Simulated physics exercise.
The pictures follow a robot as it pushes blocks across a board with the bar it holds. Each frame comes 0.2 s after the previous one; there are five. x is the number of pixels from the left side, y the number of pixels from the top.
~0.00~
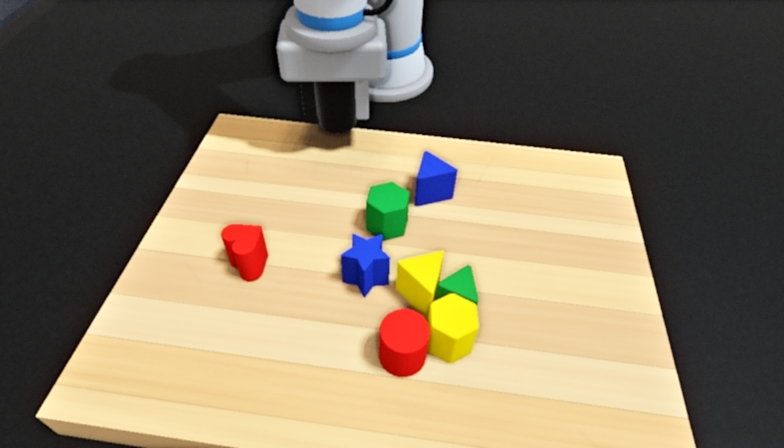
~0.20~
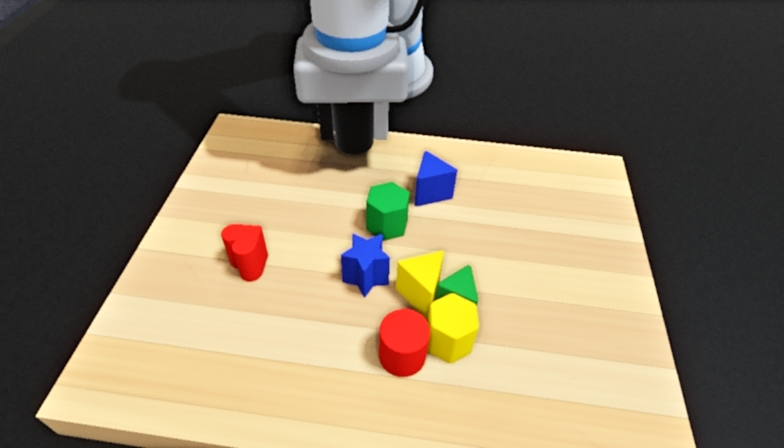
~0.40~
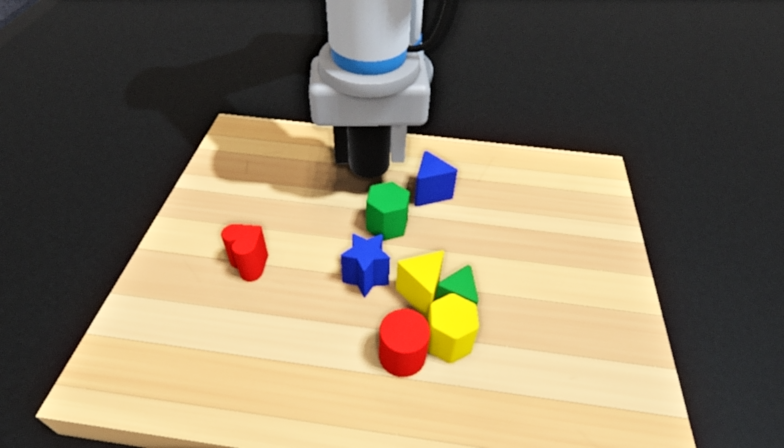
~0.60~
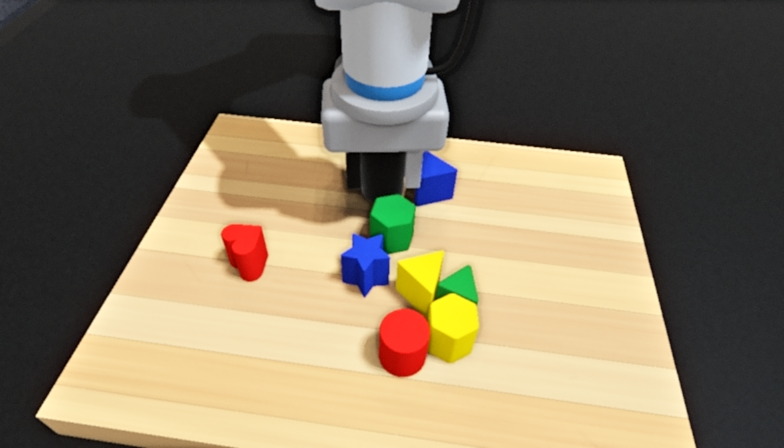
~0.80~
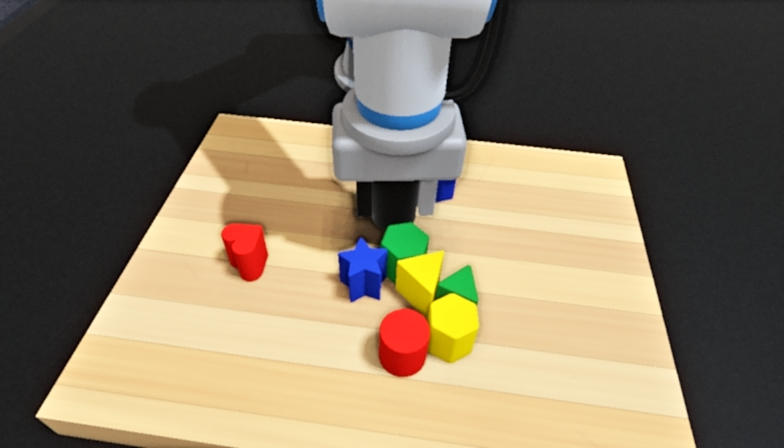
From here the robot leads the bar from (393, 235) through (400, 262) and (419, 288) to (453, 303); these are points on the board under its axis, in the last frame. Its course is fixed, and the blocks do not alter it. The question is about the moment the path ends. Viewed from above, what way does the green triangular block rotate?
It turns counter-clockwise.
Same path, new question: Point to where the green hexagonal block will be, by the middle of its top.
I predict (447, 315).
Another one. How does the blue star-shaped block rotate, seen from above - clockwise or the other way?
Answer: Clockwise.
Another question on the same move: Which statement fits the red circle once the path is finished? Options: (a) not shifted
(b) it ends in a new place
b.
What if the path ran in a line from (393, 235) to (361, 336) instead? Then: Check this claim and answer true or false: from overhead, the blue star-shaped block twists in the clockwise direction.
That is true.
What follows on the original path. One third of the way, bar (402, 244); blue star-shaped block (364, 266), turned 50° clockwise; green hexagonal block (414, 271); yellow triangular block (431, 303); green triangular block (469, 288), turned 40° anticlockwise.
Two thirds of the way, bar (421, 269); blue star-shaped block (364, 266), turned 50° clockwise; red circle (397, 346); green hexagonal block (430, 300), turned 15° clockwise; yellow triangular block (440, 337), turned 20° clockwise; green triangular block (473, 294), turned 65° anticlockwise.
At the end, bar (457, 284); blue star-shaped block (364, 266), turned 50° clockwise; red circle (396, 348); green hexagonal block (447, 315), turned 40° clockwise; yellow triangular block (444, 355), turned 30° clockwise; green triangular block (495, 309), turned 45° anticlockwise.
